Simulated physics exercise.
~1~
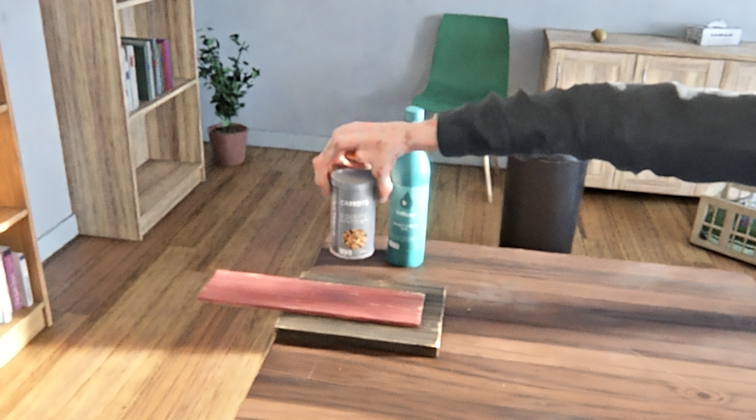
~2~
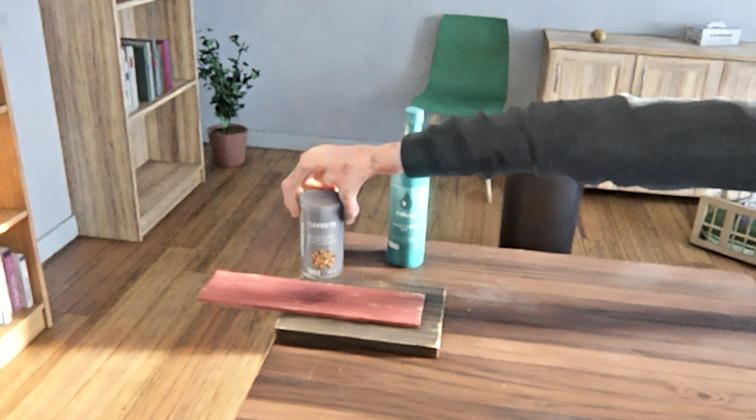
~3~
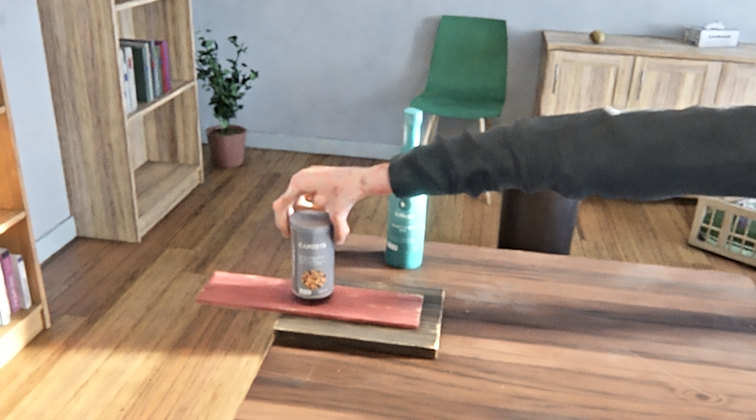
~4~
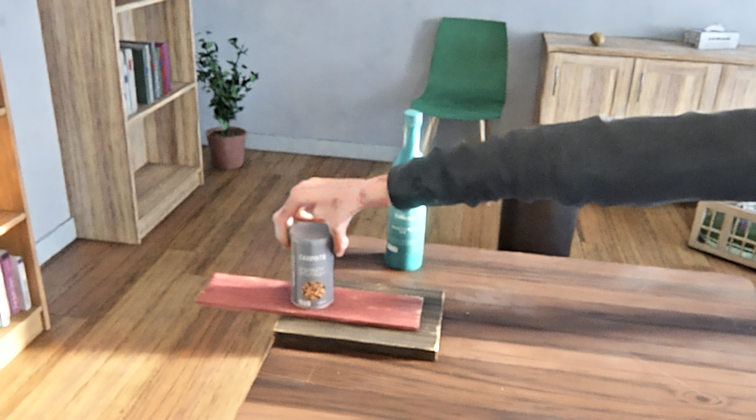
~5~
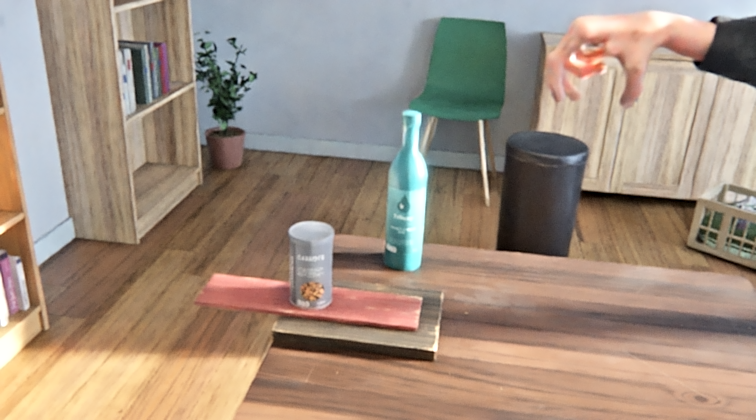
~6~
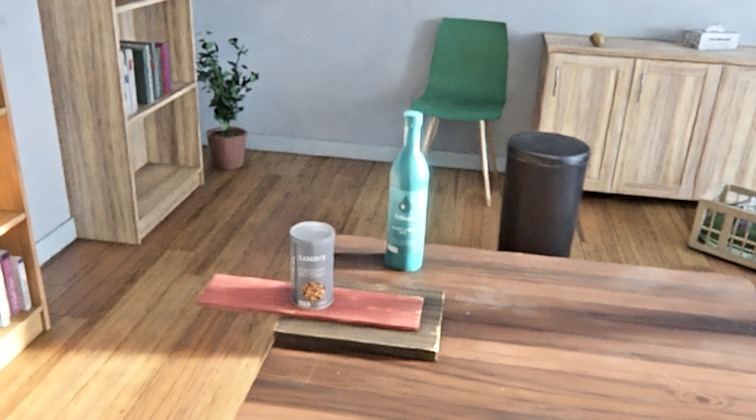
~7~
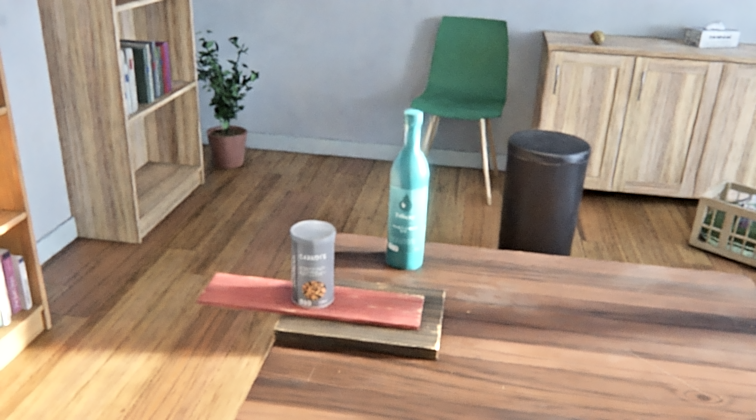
A hand lowered a grey tin onto a red board that lay across a black slab and jutted past the table's edge, near a turquoise bottle. It let go and drew back to the right, and the tin stayed upright on the steady board.
